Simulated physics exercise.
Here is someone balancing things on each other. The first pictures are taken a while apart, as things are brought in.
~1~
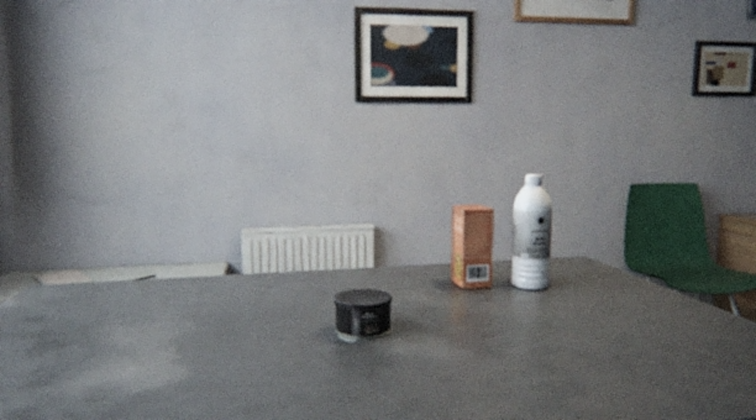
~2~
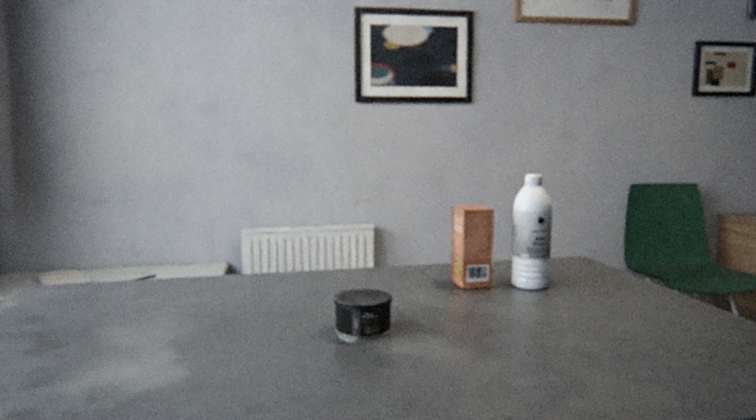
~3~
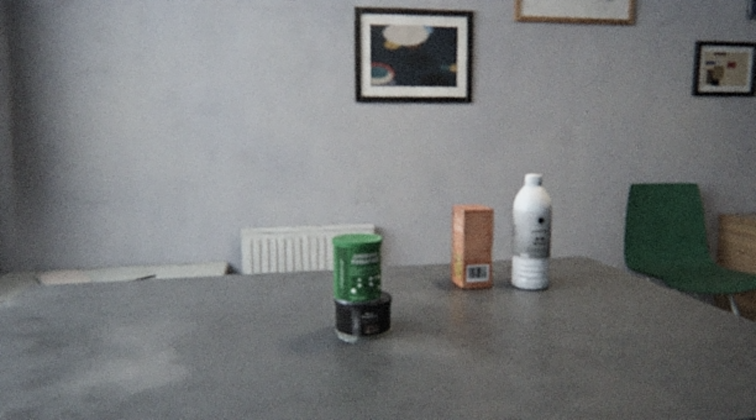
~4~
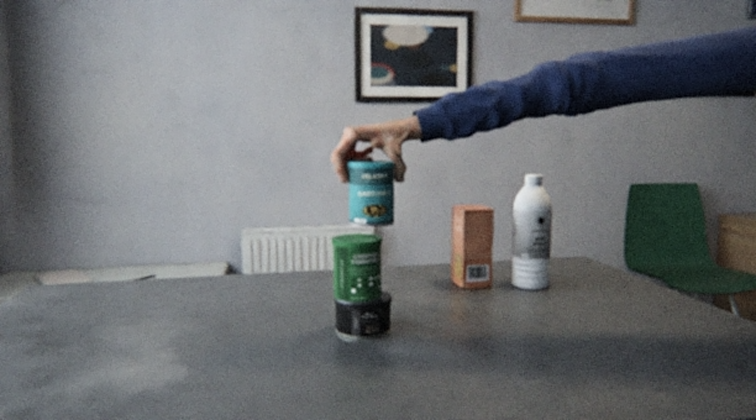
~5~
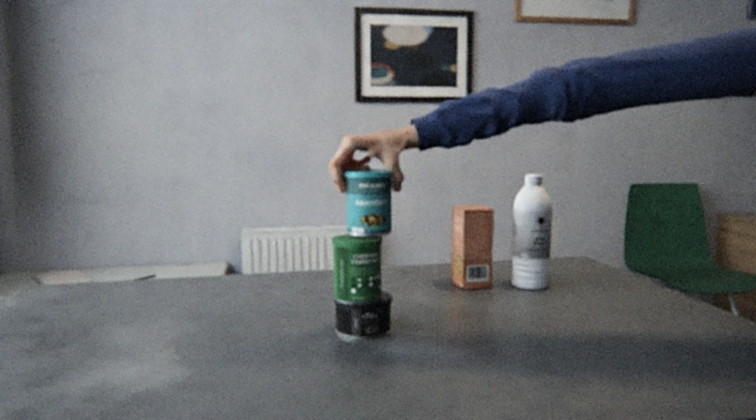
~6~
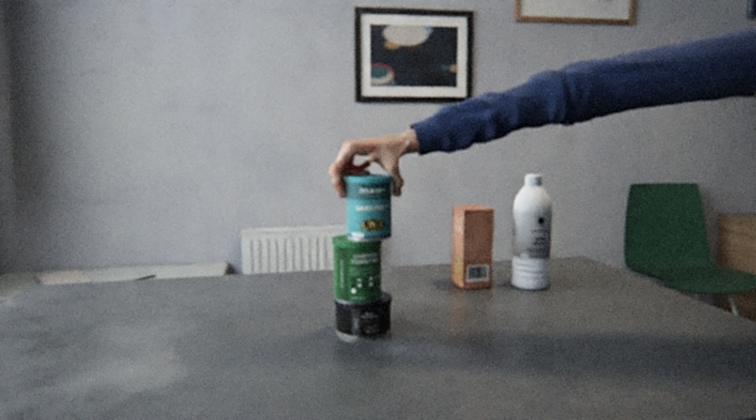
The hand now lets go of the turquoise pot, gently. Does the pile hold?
As it turns out, it keeps its balance.
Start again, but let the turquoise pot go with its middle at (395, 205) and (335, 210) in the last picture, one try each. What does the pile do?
First, it gives way; second, it keeps its balance.
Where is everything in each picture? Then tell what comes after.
In the first picture, the last thing is not in view yet; black tub (363, 313).
In the second picture, the last thing is not in view yet; white bottle (532, 231).
In the third picture, the last thing is not in view yet; black tub (363, 313).
The fourth picture shows still above its spot; turquoise pot (371, 193); white bottle (532, 231).
The fifth picture shows still above its spot; turquoise pot (369, 202); black tub (363, 313).
The sixth picture shows in place under the hand; turquoise pot (369, 207); white bottle (532, 231).
Then, 0.60 s later than the last frame, all is still.
Then, 1.30 s later than the last frame, turquoise pot resting near (369, 208).
When it is over, all 5 as before. End places, in pixels of the last picture, turquoise pot near (369, 208). The pile stays up.
